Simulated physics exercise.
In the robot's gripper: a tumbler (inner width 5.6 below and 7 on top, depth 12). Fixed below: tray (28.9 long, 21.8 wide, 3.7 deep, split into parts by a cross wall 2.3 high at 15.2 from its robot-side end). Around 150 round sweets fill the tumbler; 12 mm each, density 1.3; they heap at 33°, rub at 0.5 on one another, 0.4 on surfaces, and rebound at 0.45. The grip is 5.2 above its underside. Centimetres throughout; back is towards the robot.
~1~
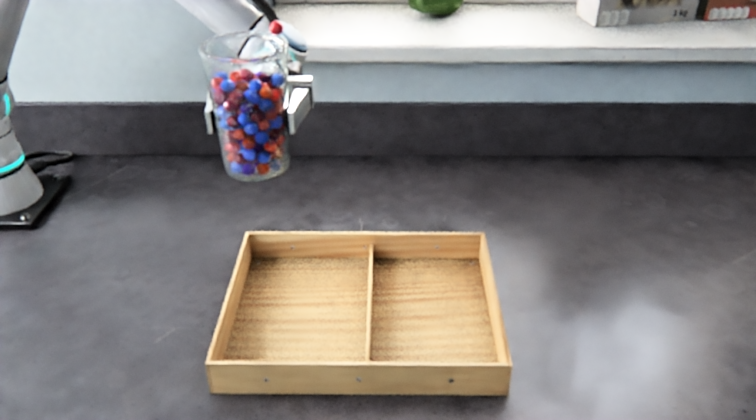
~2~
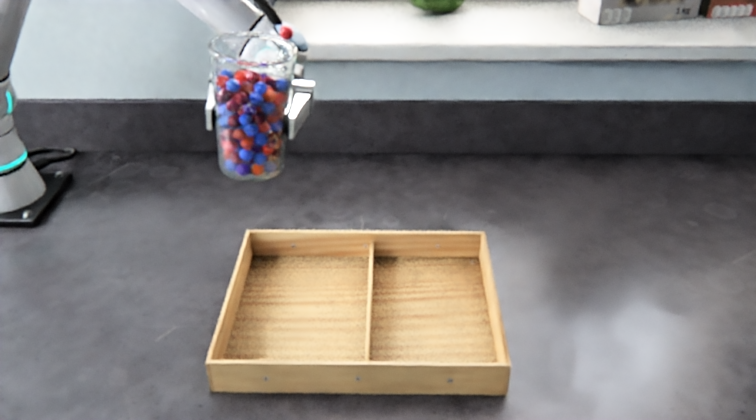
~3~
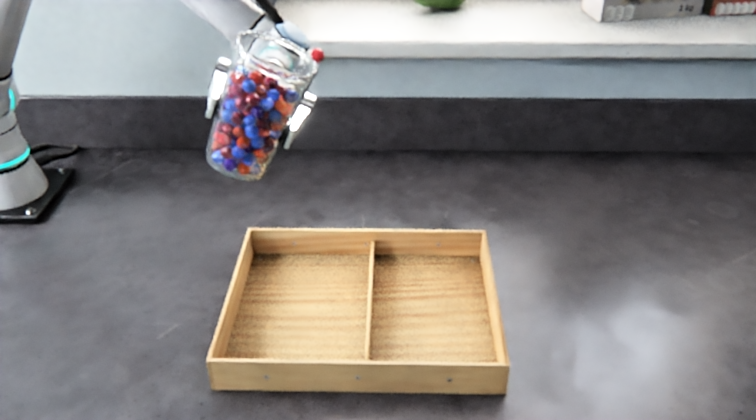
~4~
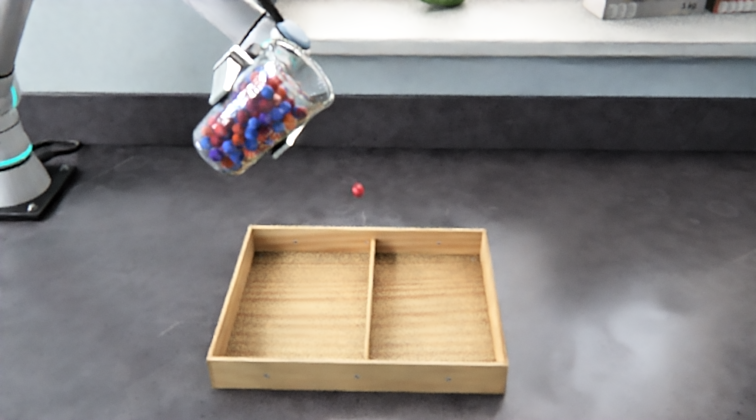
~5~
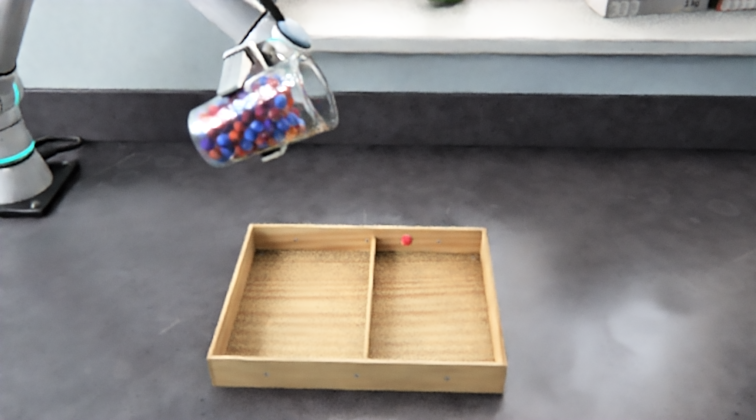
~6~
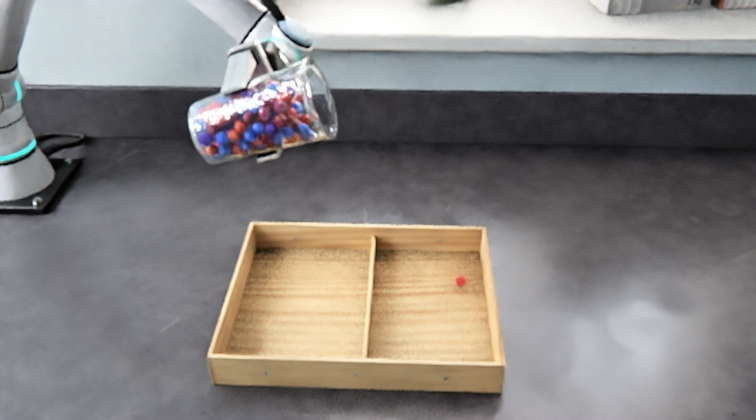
A robot gripper holds a clear tumbler of red and blue balls upright above an empty, two-part wooden tray, then tilts it to the right. One red ball drops from the tumbler and lands in the tray's right section, while the tumbler leans further until it lies nearly sideways, still full.
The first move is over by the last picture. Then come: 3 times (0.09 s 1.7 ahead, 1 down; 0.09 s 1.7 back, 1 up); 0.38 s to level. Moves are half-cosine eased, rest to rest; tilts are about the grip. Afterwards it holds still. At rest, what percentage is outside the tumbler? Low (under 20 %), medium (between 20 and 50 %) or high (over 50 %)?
Outside the tumbler the share is low, under 20 %.
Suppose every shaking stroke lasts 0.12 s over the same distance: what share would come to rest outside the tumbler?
It would be near 5 per cent.
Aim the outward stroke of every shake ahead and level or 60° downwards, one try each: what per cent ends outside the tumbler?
About 20 and 0 per cent.
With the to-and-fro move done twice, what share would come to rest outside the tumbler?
Then about 5 per cent.
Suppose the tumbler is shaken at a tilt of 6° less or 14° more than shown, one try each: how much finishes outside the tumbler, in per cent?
About 5 and 30 per cent.
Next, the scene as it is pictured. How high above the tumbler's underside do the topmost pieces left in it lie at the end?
Some 10.0 cm.
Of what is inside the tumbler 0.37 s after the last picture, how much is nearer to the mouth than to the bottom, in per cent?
Some 45 per cent.
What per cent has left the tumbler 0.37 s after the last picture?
Near 5 per cent so far.
Then, 0.37 s later, tilted 71° forward, highest piece 27 above the table; 147 in the tumbler, 2 in the far-side part, 5 in flight or on a rim.
Then, 0.74 s later, tilted 34° forward, highest piece 29 above the table; 144 in the tumbler, 7 in the far-side part, 1 in the robot-side part, 2 in flight or on a rim.
Then, 1.12 s later, level, highest piece 30 above the table; 144 in the tumbler, 8 in the far-side part, 2 in the robot-side part.
Then, 2.17 s later, level, highest piece 30 above the table; 144 in the tumbler, 8 in the far-side part, 2 in the robot-side part.
At rest, 144 in the tumbler, 8 in the far-side part, 2 in the robot-side part. That is 6 % outside the tumbler.
